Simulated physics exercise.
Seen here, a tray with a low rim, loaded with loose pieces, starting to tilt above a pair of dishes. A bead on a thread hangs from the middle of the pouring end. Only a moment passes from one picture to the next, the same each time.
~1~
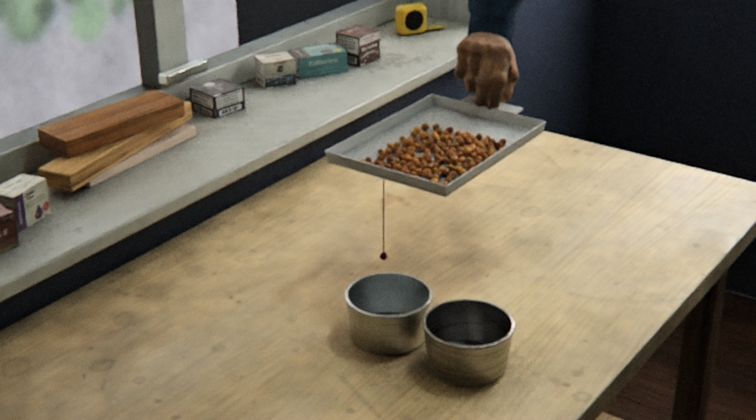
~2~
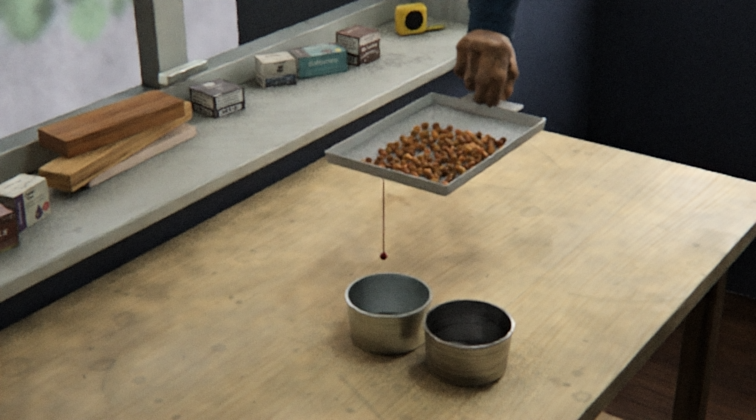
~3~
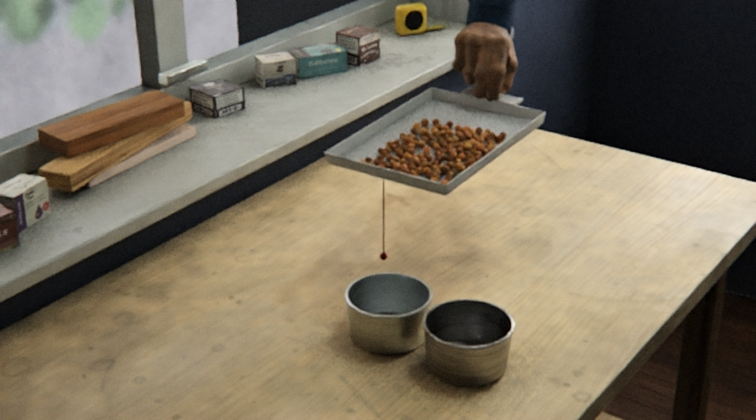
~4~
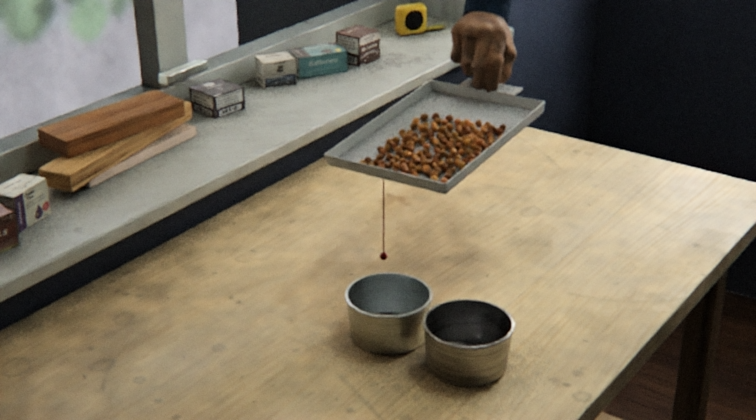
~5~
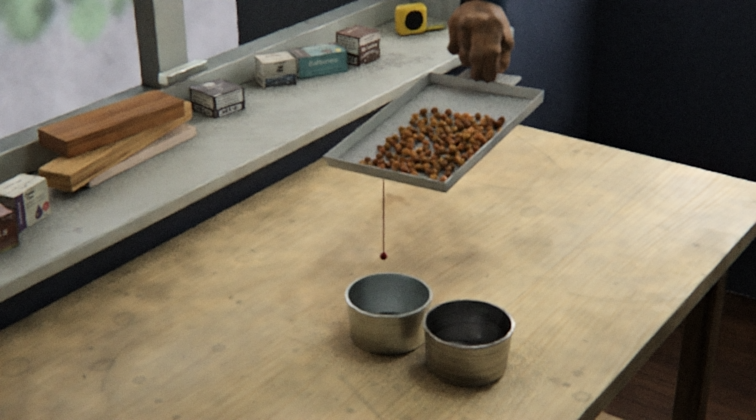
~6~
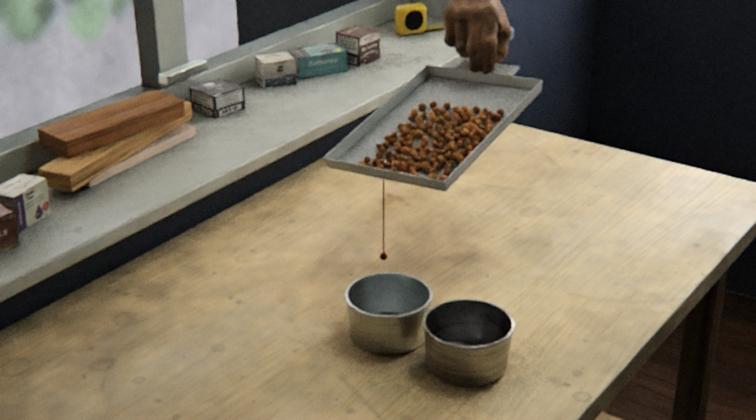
A hand slowly tilts a shallow tray of roasted chickpeas above two metal dishes.
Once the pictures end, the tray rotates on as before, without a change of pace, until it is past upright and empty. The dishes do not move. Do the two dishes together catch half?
In the dishes lies under half of it.
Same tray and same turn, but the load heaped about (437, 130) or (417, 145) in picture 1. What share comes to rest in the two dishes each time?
In turn 10 and 10 in a hundred.
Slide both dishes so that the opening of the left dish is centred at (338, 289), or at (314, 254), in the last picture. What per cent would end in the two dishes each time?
In turn 50 and 70 in a hundred.
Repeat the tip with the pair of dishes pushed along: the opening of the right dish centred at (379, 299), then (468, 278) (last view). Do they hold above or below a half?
The first try: More than half. The second: Under half.
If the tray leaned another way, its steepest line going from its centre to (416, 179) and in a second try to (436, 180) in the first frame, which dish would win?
One: The left dish. Two: The left one.
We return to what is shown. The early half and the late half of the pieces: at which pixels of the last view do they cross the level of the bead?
Early half (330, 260), late half (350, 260).
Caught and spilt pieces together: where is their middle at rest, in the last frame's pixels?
At about (324, 307).
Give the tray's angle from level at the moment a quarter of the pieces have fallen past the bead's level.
Roughly 110°.
Soon after the last picture, tray tipped steeply; all on the tray.
A little later, tray tipped right over; all on the tray.
Later still, tray tipped past a quarter turn; a small part in the left dish; most outside both.
At rest, tray tipped past a quarter turn; none in the right dish; a small part in the left dish; most outside both.
